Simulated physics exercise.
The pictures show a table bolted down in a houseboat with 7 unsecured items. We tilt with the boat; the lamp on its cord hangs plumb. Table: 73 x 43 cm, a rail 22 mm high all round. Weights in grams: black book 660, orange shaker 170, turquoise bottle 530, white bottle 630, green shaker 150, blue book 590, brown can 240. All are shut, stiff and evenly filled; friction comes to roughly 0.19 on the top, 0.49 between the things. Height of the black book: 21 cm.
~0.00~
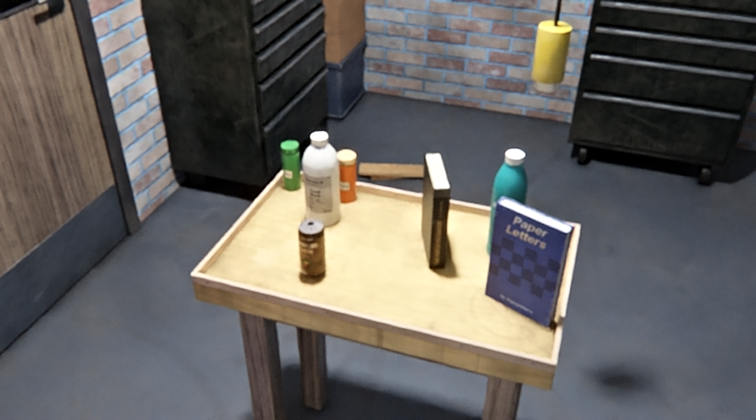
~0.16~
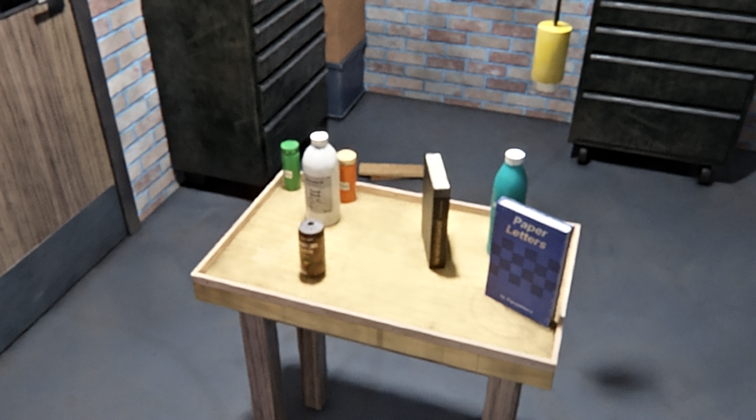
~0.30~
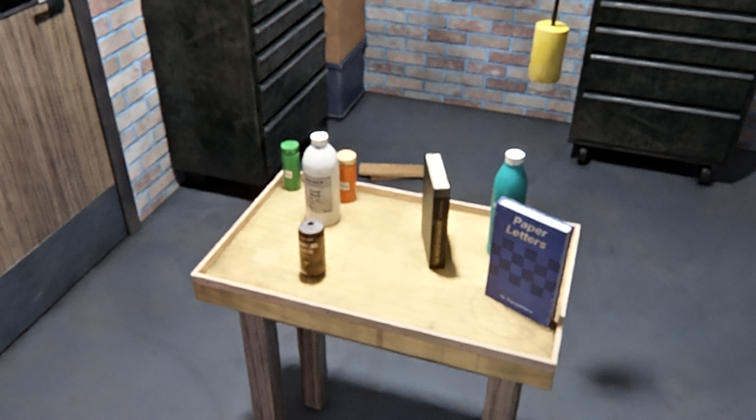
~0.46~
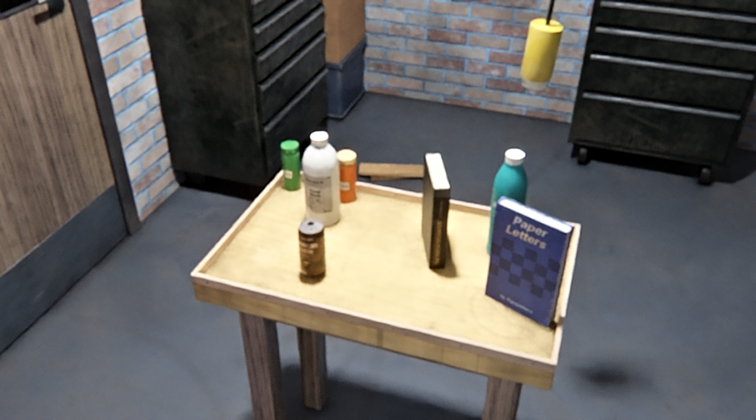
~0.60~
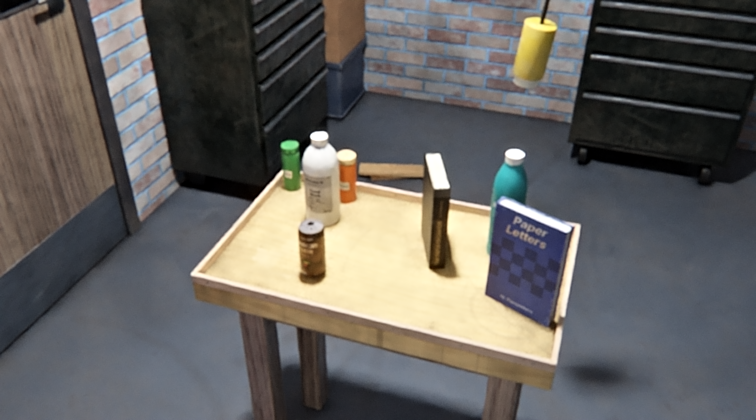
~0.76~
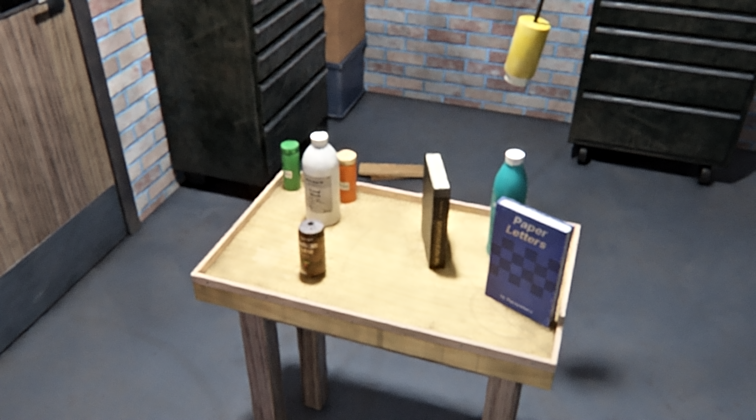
To begin with, a yellow lamp hangs straight on its cord beyond a railed wooden table holding two books, a brown can, and several bottles and shakers. The lamp then drifts gradually to the left, its cord slanting more and more, while everything on the table stays in place.
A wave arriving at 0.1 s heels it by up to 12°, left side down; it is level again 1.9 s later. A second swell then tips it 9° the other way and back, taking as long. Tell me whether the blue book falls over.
The blue book stays upright.
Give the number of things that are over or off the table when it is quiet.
In all, 1.
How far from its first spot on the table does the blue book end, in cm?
About 2 cm.
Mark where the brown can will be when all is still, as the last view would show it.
Around (286, 247).
Around 1.26 s, heel 11°, left side down; black book tipped 15° against what carries it.
Around 1.36 s, heel 9°, left side down; blue book shifted 2 cm near (515, 261); black book tipped 35° against what carries it; turquoise bottle shifted 2 cm.
Around 1.46 s, heel 7°, left side down; blue book shifted 2 cm near (513, 260); black book on its side; turquoise bottle shifted 2 cm.
Around 1.76 s, heel 2°, left side down; blue book shifted 2 cm near (513, 260); black book on its side; brown can shifted 6 cm.
Finally (4.4 s), on their side or leaning hard on the table, black book; not toppled but over 5 cm from the start, brown can; the other 5 still in place (within 5 cm). In the last view, blue book near (513, 260).
